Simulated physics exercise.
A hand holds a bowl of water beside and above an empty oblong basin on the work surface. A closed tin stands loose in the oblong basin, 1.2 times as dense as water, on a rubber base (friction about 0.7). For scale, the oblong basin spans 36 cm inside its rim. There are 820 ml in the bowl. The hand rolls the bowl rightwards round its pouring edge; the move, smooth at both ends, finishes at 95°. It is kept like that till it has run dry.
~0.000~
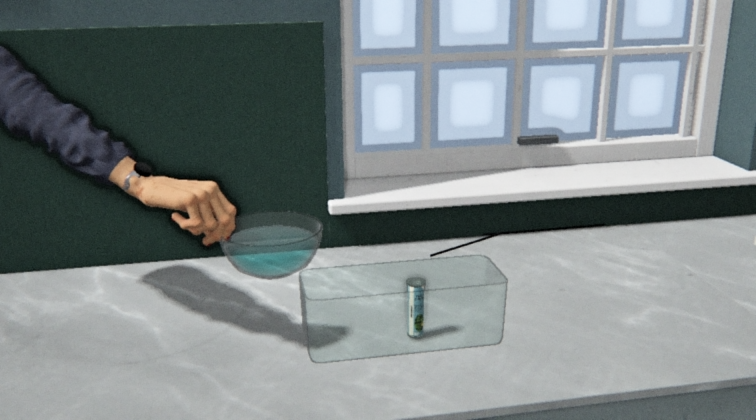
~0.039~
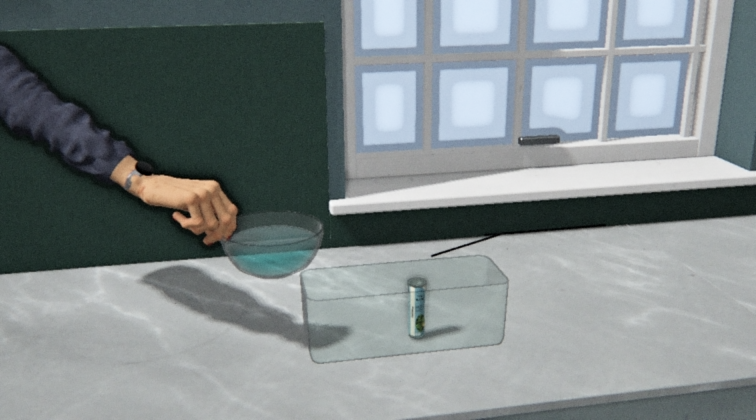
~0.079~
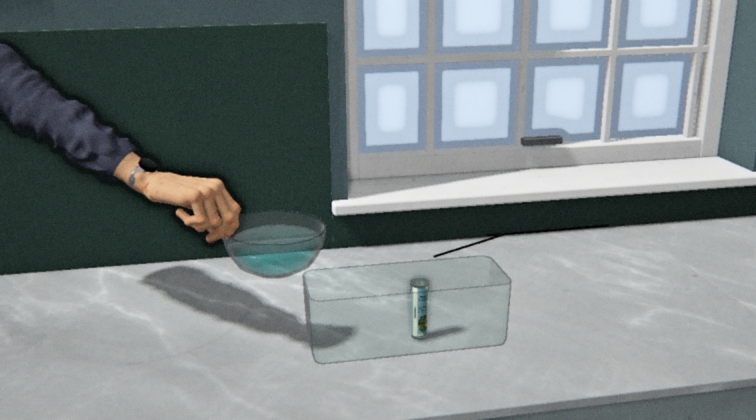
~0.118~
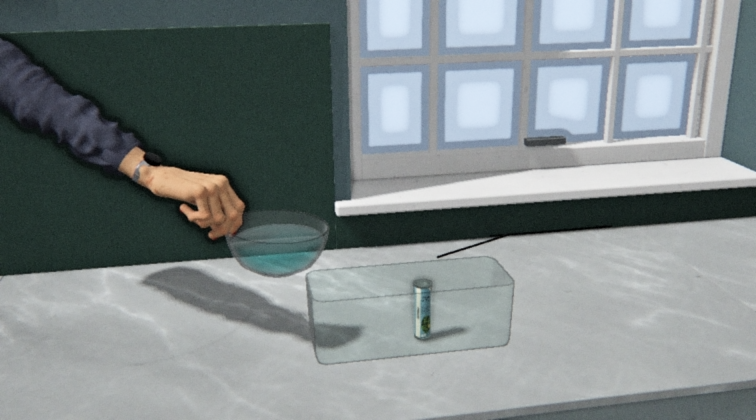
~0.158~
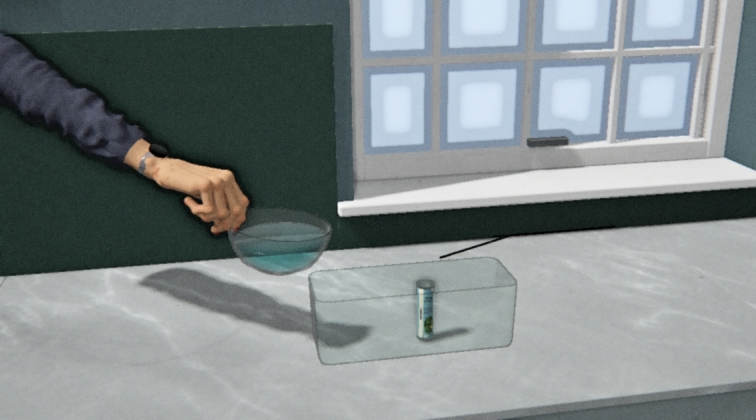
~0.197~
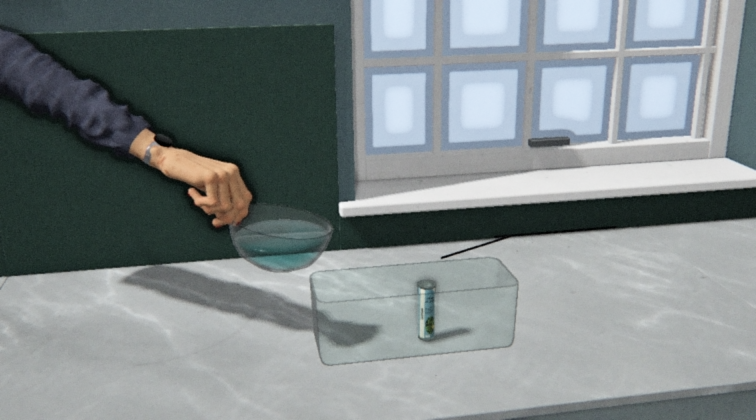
A hand slowly tilting a glass bowl of blue-green water slightly rightwards beside a clear oblong basin with a small tin inside.
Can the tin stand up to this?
The tin stays up.
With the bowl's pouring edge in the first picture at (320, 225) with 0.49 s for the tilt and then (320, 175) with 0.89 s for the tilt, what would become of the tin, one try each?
First it goes over; then it topples.
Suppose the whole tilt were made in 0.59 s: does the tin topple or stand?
The tin goes over.
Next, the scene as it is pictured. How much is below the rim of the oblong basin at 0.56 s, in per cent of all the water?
About 3 per cent.
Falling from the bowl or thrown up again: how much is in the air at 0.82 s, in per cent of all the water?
Some 24 per cent.
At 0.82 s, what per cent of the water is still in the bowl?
Near 6 in a hundred.
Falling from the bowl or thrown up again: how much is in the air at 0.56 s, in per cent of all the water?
Near 34 in a hundred.
After 0.56 s the tilt is 66° and 64 per cent is still to pour; the tin stands where it began.
After 0.82 s the tilt is 93° and 6 per cent is still to pour; the tin stands where it began.
After 1.09 s the tilt is 95° and 0 per cent is still to pour; the tin stands 1 cm from where it began.
After 1.39 s the tilt is 95° and 0 per cent is still to pour; the tin stands 1 cm from where it began.
In the end the tin stands 1 cm from where it began.
